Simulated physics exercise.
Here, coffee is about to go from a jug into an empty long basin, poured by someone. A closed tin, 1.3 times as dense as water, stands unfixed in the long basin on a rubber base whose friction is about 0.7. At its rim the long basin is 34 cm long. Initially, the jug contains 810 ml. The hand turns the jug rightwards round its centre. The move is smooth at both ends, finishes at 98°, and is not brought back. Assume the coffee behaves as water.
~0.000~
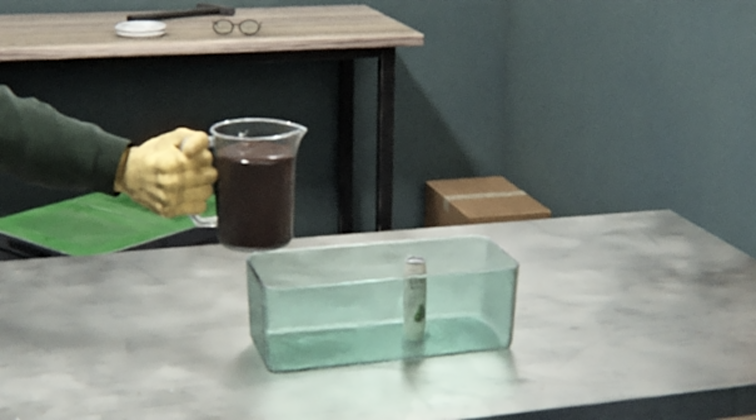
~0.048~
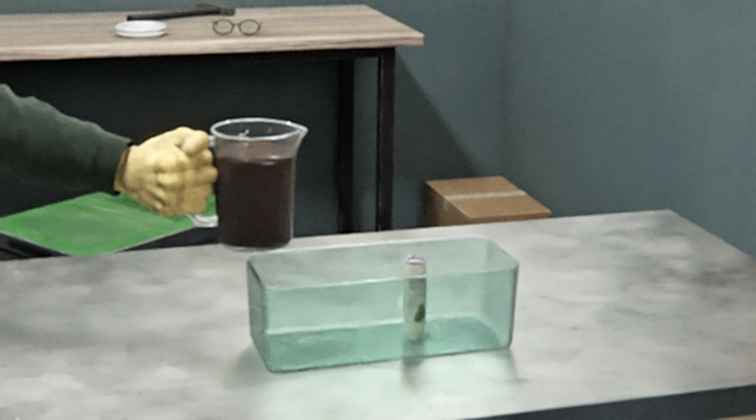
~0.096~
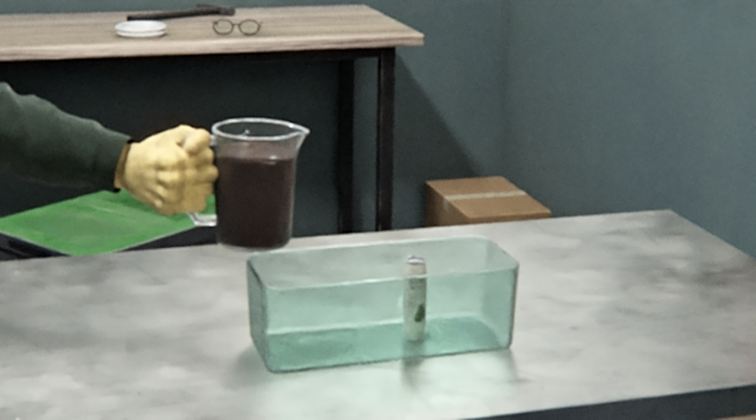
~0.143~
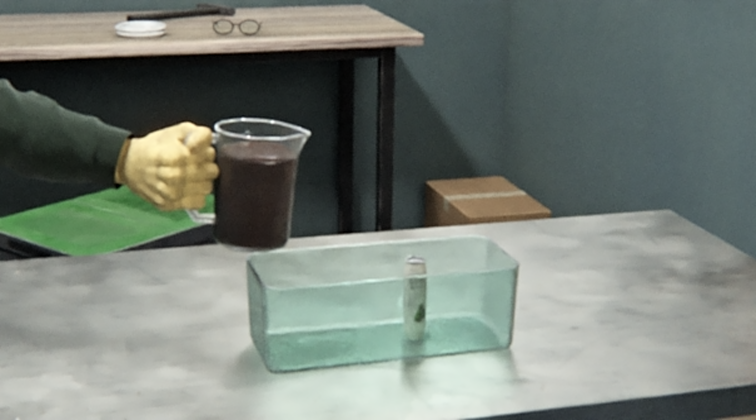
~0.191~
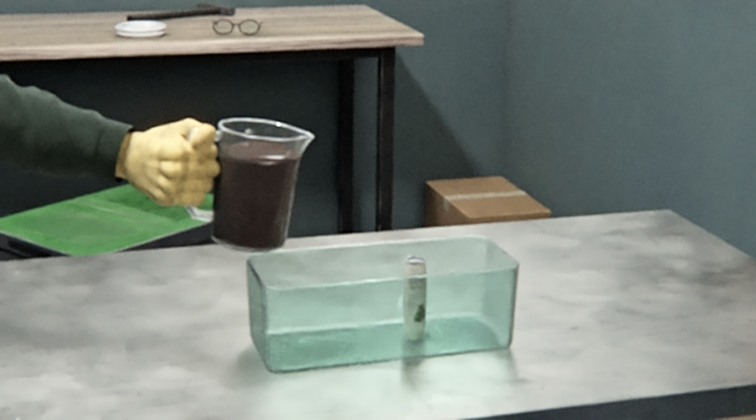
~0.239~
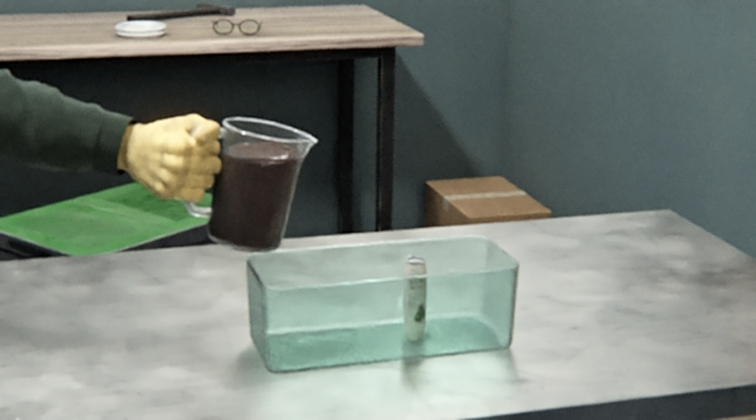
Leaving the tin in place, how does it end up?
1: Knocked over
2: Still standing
2, still standing.
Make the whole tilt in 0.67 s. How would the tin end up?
Outcome - the tin remains standing.
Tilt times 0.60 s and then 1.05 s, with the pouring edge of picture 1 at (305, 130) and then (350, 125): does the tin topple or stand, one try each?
Try 1: Still standing; try 2: Tipped over.
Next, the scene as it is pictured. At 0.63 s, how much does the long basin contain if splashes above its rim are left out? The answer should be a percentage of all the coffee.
Estimate - around 1 in a hundred parts.
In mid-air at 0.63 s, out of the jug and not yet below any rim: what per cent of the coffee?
Around 10 in a hundred.
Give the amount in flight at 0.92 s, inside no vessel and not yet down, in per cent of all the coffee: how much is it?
Around 16 percent of it is airborne.
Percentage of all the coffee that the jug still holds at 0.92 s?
46 in a hundred, give or take.
After 0.63 s the tilt is 64° and 89 per cent is still to pour; the tin stands where it began.
After 0.92 s the tilt is 94° and 46 per cent is still to pour; the tin stands where it began.
After 1.22 s the tilt is 98° and 10 per cent is still to pour; the tin stands where it began.
After 1.55 s the tilt is 98° and 1 per cent is still to pour; the tin stands where it began.
In the end the tin stands where it began.
